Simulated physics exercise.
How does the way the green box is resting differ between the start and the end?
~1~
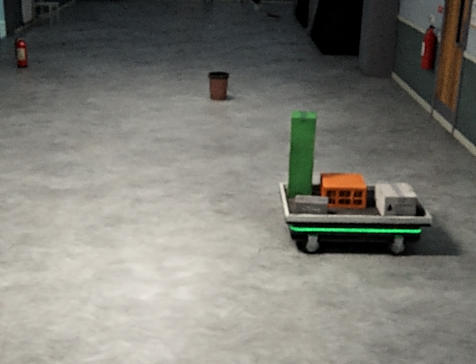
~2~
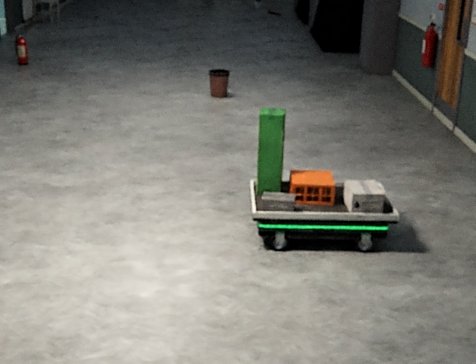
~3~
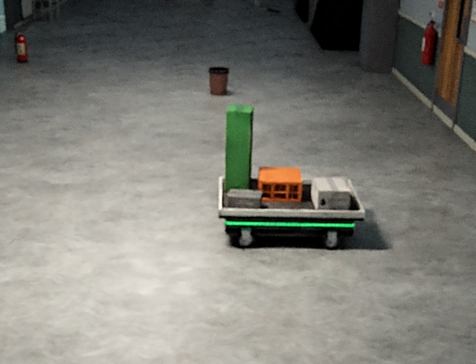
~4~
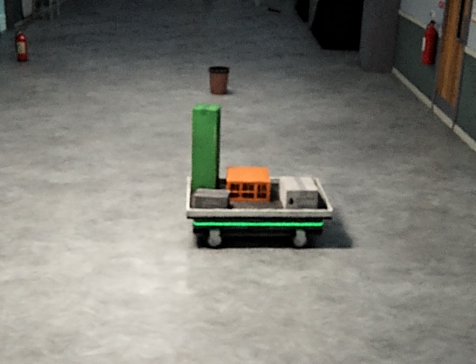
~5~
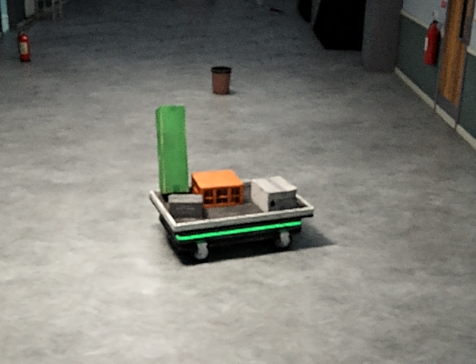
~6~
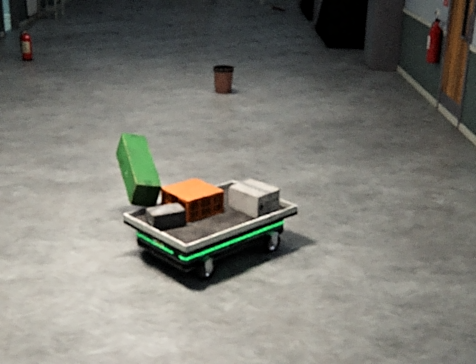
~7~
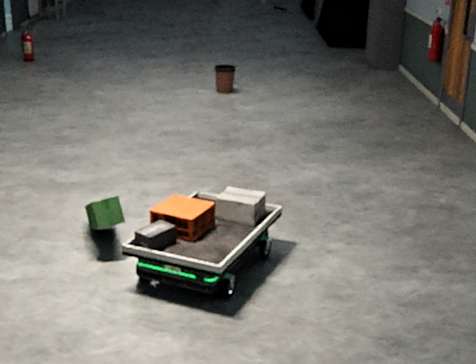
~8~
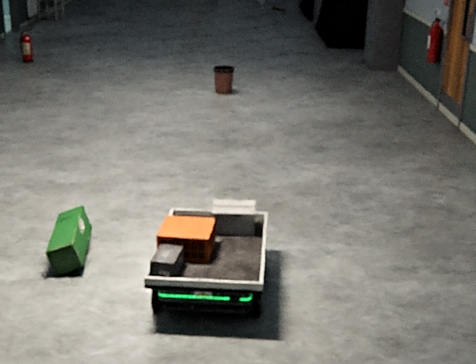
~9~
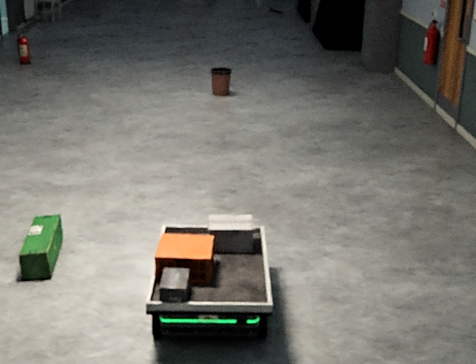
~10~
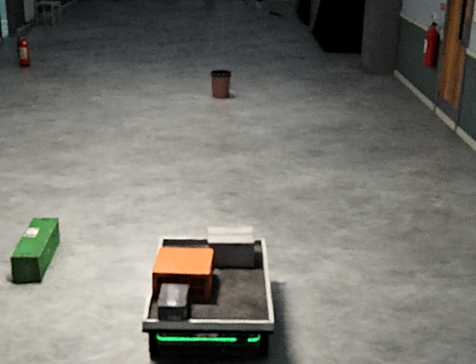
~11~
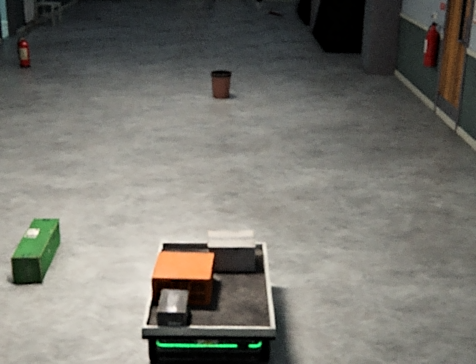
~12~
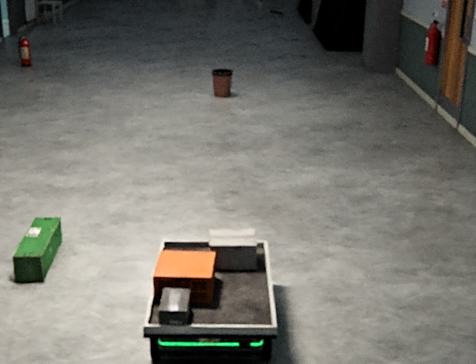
At the start the green box stands upright on the cart. By the end it is lying on its side on the floor to the left.
